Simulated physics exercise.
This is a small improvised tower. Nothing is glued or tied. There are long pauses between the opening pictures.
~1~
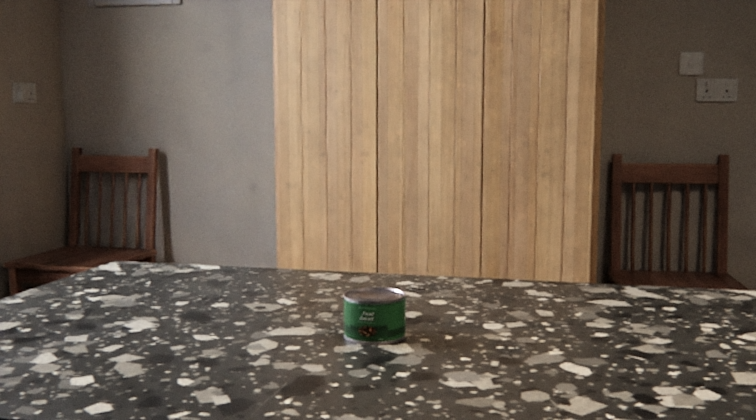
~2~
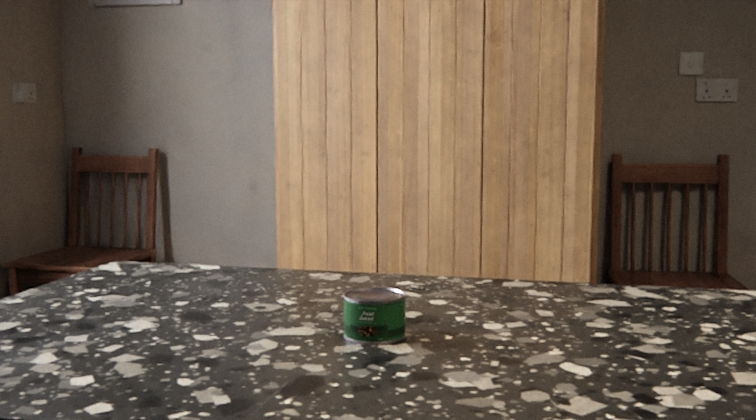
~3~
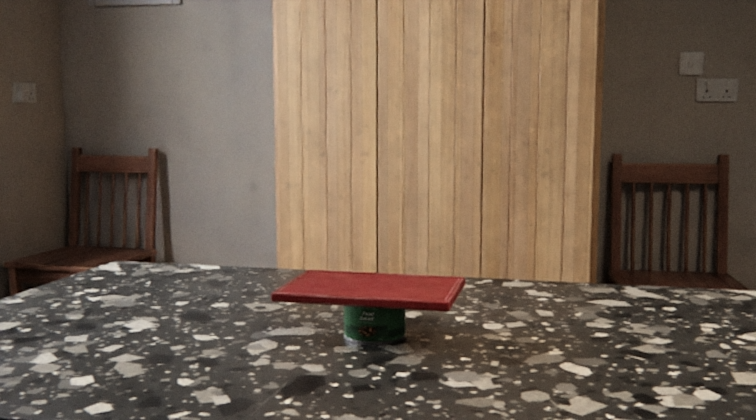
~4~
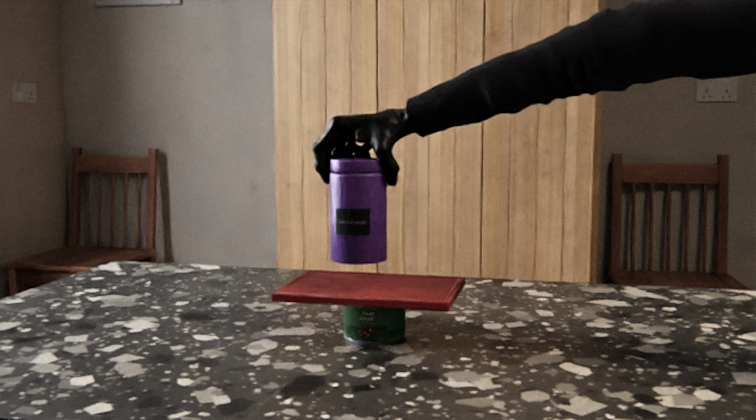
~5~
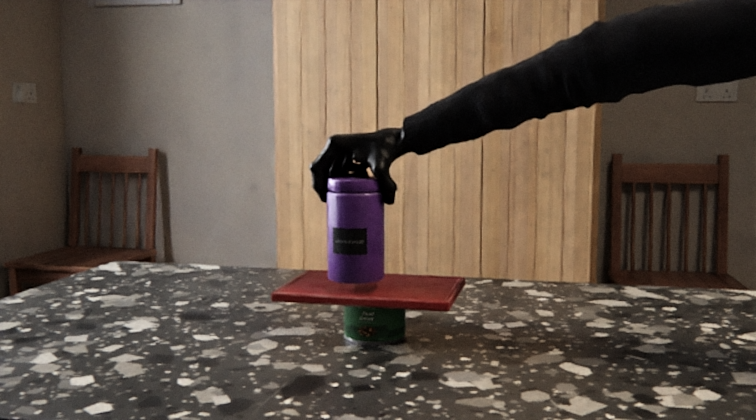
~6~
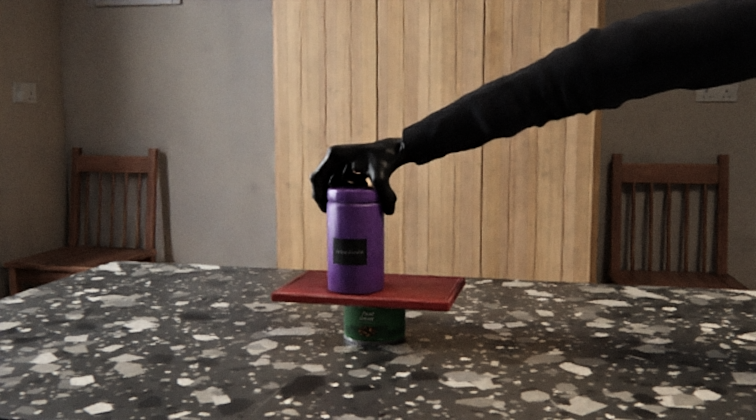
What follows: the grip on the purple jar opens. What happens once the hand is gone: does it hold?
Outcome: The stack keeps its balance.
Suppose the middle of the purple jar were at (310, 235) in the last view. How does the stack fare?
Then it comes apart.
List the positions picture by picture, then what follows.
In the first picture, the last thing is not in view yet; green tub (375, 315).
In the second picture, the last thing is not in view yet; green tub (375, 315).
In the third picture, the last thing is not in view yet; green tub (375, 315).
The fourth picture shows coming down; purple jar (358, 209); green tub (375, 315).
The fifth picture shows coming down; purple jar (356, 228); green tub (375, 315).
The sixth picture shows in place under the hand; purple jar (356, 238); green tub (375, 315).
Then, 0.20 s after the last picture, nothing has stirred.
Then, 0.90 s after the last picture, purple jar resting near (356, 239).
At rest, all 3 in place. Seen from the same camera at the end, purple jar near (355, 239). The stack holds.
